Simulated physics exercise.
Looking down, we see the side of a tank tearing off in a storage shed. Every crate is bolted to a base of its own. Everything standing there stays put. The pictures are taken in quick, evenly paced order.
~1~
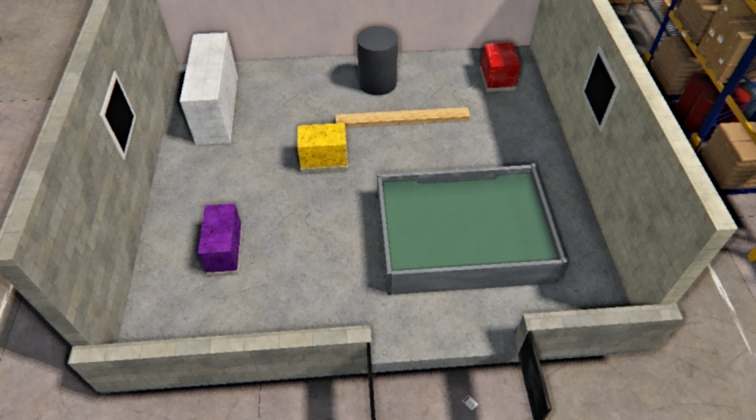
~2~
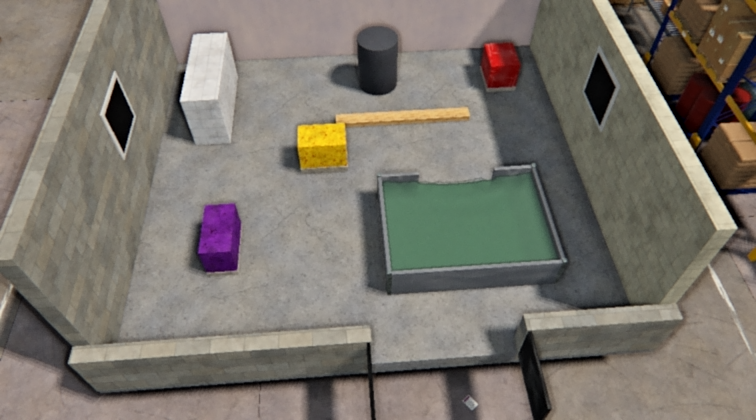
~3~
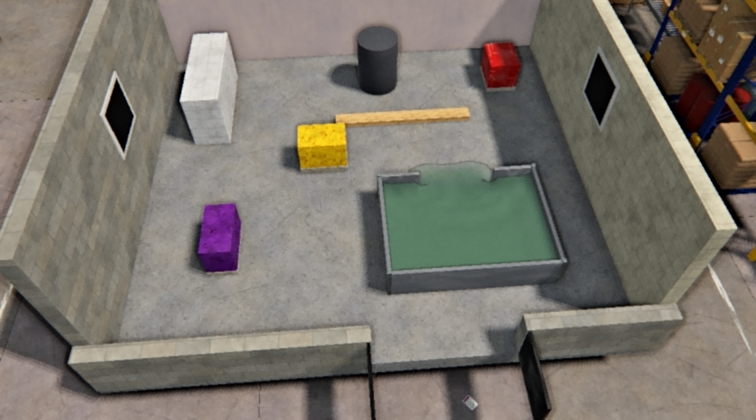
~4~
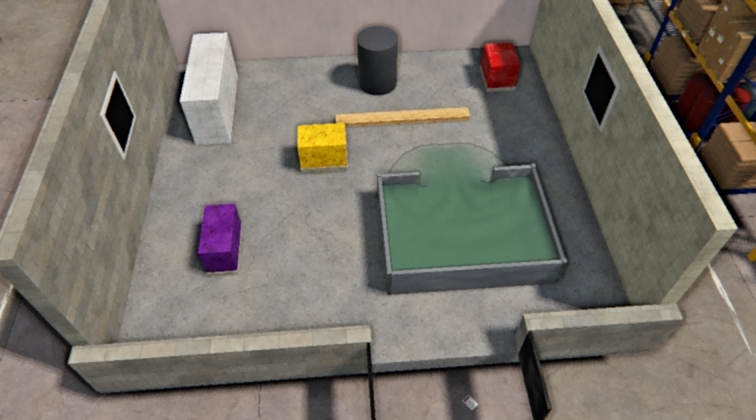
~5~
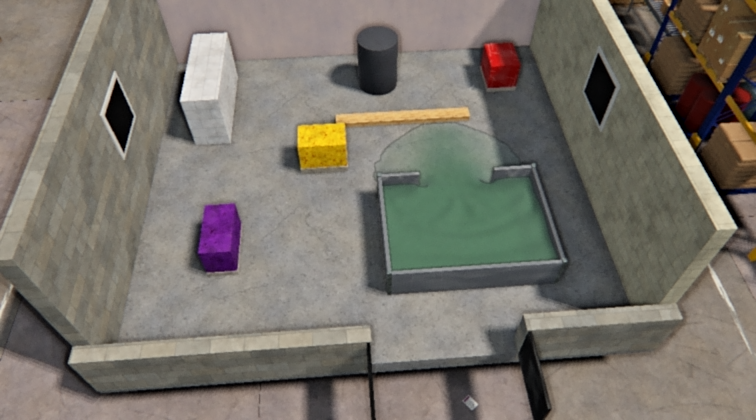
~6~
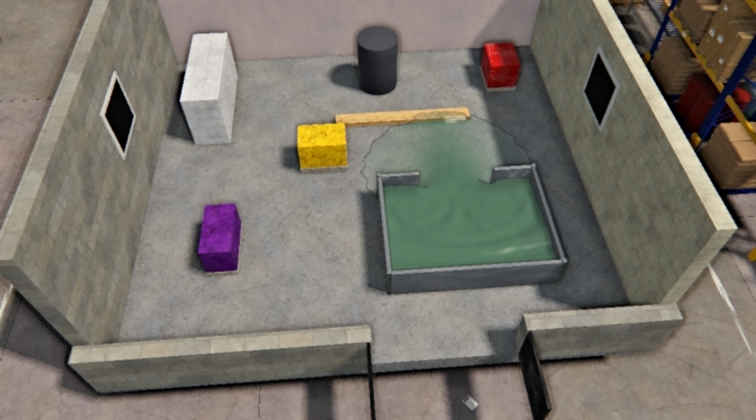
To begin with, a tank of green water stands whole and still in a walled shed, near purple, yellow and red boxes. Then a gap opens in its far side and water pours out through it. The water fans across the grey floor and reaches the wooden plank behind the tank.
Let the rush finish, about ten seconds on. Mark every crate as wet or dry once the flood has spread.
Purple crate: Dry, yellow crate: Dry, red crate: Wet.
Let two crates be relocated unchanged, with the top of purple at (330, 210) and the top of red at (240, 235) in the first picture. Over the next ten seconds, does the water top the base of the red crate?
The red crate is untouched.
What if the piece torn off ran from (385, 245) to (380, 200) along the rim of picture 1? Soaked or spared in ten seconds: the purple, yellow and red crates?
Purple: Flooded, yellow: Clear, red: Clear.
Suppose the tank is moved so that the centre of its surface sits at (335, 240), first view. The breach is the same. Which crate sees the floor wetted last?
It is the crate marked red.
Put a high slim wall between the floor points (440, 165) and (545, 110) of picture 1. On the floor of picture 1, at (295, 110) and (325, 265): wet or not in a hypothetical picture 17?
In order, I'd call them inundated and bare.
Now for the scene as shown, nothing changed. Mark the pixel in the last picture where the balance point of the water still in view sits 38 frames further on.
It's close to (413, 144).
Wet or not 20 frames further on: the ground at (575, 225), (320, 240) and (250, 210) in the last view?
Going through them in order, I'd say clear, clear and clear.
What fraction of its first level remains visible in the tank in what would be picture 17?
I'd put it close to 58 in a hundred.
A moment on, water covers 20 % of the floor; the purple crate not reached, the yellow crate water round its plinth, the red crate water round its plinth.
Next, water covers 30 % of the floor; the purple crate not reached, the yellow crate water round its plinth, the red crate water round its plinth.
Then, water covers 45 % of the floor; the purple crate not reached, the yellow crate water round its plinth, the red crate water round its plinth.
Later, water covers 65 % of the floor; the purple crate water round its plinth, the yellow crate water round its plinth, the red crate water round its plinth.
In the end, water covers 85 % of the floor; the purple crate stayed above the water, the yellow crate stayed above the water, the red crate was topped.
